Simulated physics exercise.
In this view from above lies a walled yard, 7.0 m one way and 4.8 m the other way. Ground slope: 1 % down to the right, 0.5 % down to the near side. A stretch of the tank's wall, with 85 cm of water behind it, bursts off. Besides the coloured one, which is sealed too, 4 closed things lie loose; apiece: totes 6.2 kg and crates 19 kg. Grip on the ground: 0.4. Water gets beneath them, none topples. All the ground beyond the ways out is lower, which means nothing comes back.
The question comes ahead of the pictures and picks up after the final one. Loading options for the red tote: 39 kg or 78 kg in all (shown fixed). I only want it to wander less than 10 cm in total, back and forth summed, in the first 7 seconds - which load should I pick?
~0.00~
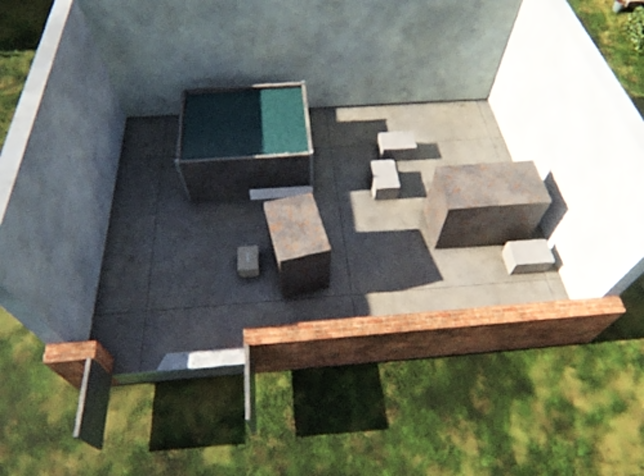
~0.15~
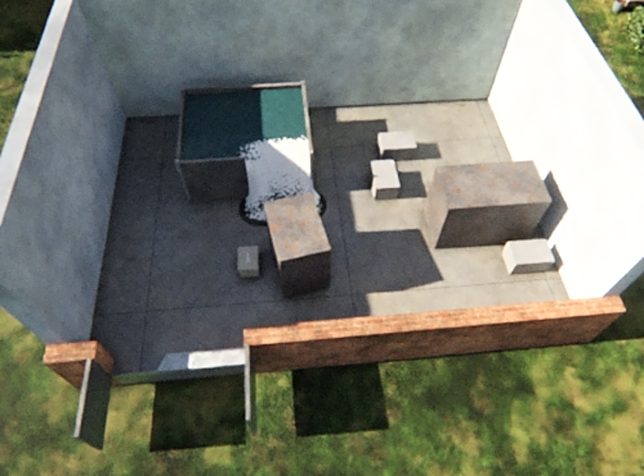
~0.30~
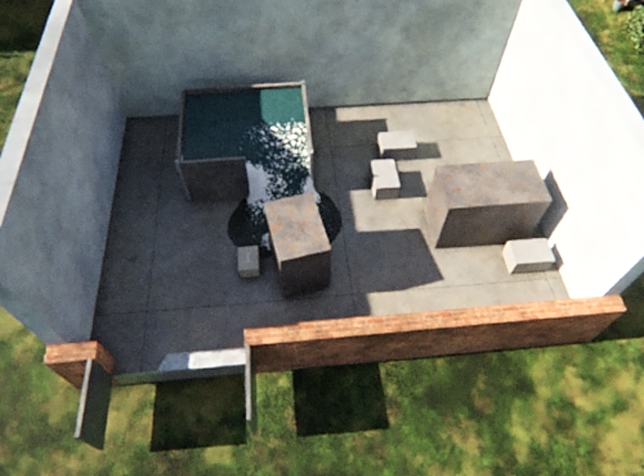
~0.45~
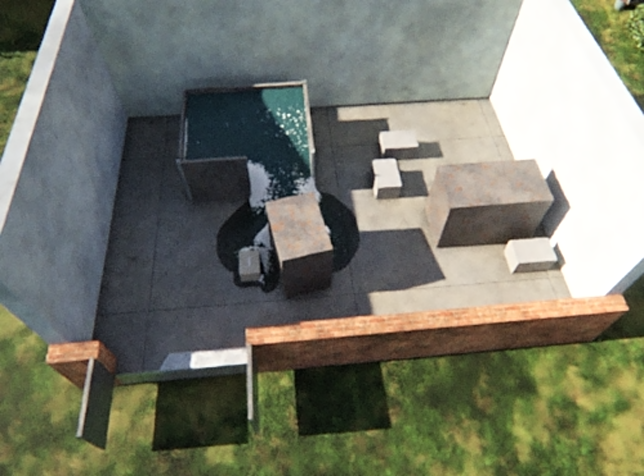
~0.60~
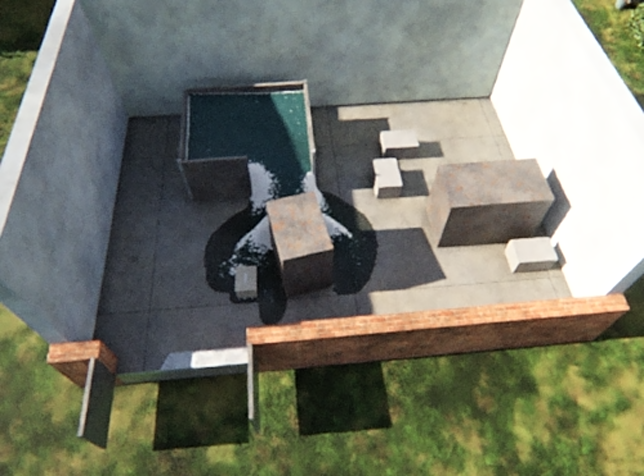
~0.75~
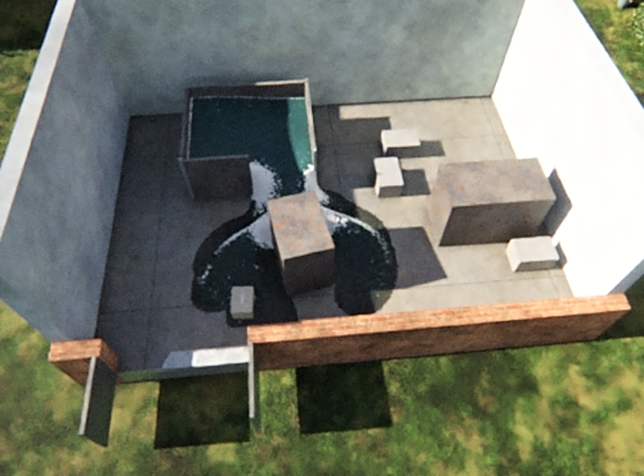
You need the lighter load.
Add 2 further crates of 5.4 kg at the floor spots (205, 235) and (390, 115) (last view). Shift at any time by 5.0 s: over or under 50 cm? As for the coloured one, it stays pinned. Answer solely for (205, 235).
Answer: More.
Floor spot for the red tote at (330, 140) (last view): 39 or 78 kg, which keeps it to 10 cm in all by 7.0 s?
Looks like the outcome is this: The lighter one does it.
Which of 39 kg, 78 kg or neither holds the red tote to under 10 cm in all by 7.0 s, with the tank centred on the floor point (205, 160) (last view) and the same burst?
In that case the answer is that either mass works.
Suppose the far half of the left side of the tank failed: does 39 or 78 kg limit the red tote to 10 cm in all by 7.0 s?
Result: Lighter option succeeds.
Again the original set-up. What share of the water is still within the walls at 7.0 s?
Around 80 % of the water.
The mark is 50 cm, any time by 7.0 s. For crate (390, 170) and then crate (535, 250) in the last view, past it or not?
Taking them as asked: Not beyond and beyond.
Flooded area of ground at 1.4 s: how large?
I'd put it close to 17 m2.
After 1.4 s the red tote would be 0 cm from its start with 39 kg and 0 cm from its start with 78 kg; 0 cm of water round it then.
After 3.1 s the red tote would be 0 cm from its start with 39 kg and 0 cm from its start with 78 kg; 7 cm of water round it then.
After 4.9 s the red tote would be 0 cm from its start with 39 kg and 0 cm from its start with 78 kg; 7 cm of water round it then.
After 7.0 s the red tote would be 0 cm from its start with 39 kg and 0 cm from its start with 78 kg; 6 cm of water round it then.
